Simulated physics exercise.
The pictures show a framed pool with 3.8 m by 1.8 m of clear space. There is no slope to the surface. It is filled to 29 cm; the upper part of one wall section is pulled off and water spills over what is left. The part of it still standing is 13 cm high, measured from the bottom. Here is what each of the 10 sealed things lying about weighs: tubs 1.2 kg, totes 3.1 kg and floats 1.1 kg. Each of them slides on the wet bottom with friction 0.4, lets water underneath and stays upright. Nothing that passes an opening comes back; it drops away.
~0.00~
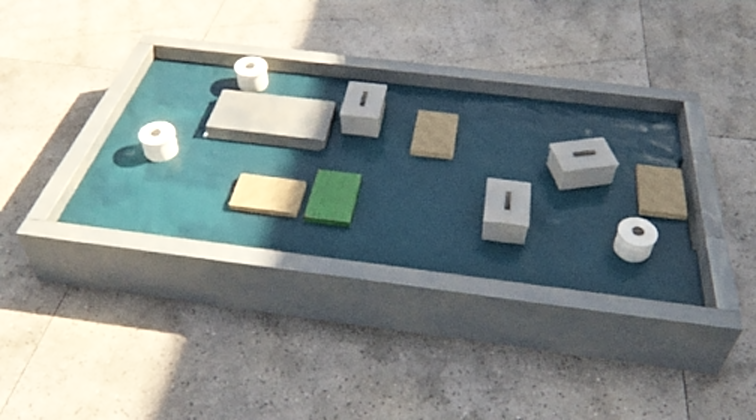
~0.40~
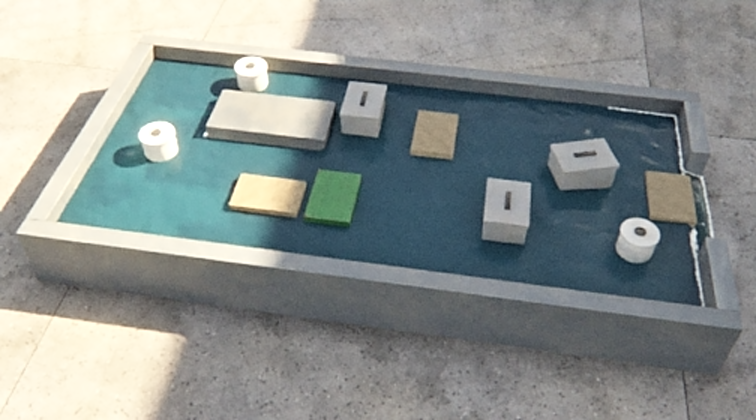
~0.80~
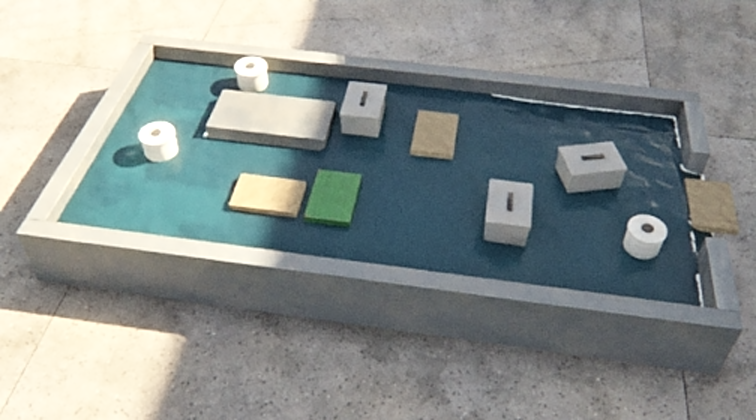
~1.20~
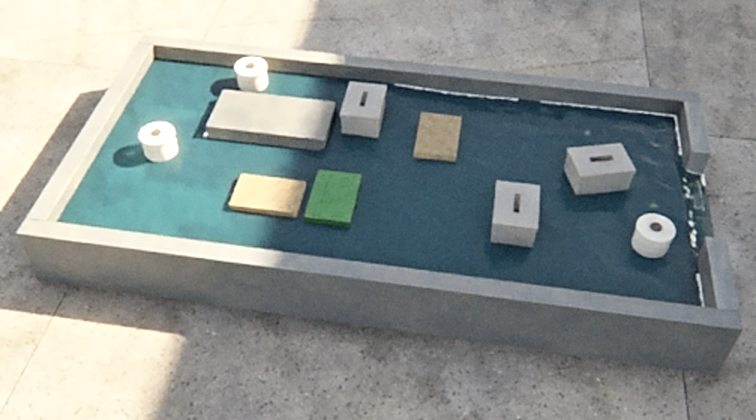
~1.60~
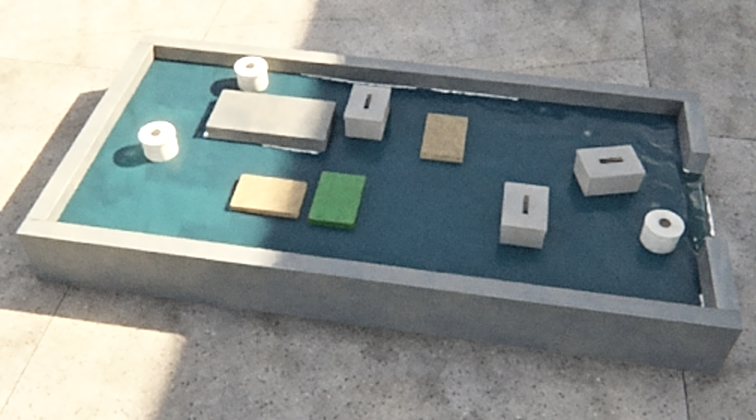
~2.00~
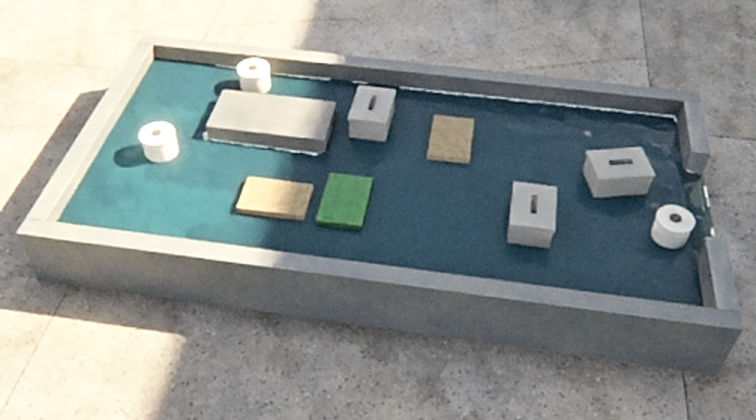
In a framed pool on sunlit paving, pale boxes, white cylinders and flat tan and green pieces sit in still water. A gap opens in the right wall, and a tan piece slides out through it and disappears. The boxes and cylinder on the right drift slowly rightward, then the middle pieces shift slightly.
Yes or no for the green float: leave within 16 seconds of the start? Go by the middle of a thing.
Going by the middle, the green float is still in there.
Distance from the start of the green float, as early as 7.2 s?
It is about 40 cm out of place by then.
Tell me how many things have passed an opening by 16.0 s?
Tally so far: 4.
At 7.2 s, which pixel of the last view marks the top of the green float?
About (391, 203).
After 3.2 s the green float is near (368, 198), 0.2 m from its start, afloat; 2 of 10 are out; 8 afloat.
After 7.2 s the green float is near (391, 203), 0.4 m from its start, afloat; 3 of 10 are out; 7 afloat.
After 12.0 s the green float is near (424, 206), 0.6 m from its start, afloat; 4 of 10 are out; 6 afloat.
After 16.0 s the green float is near (451, 207), 0.7 m from its start, afloat; 4 of 10 are out; 6 afloat.
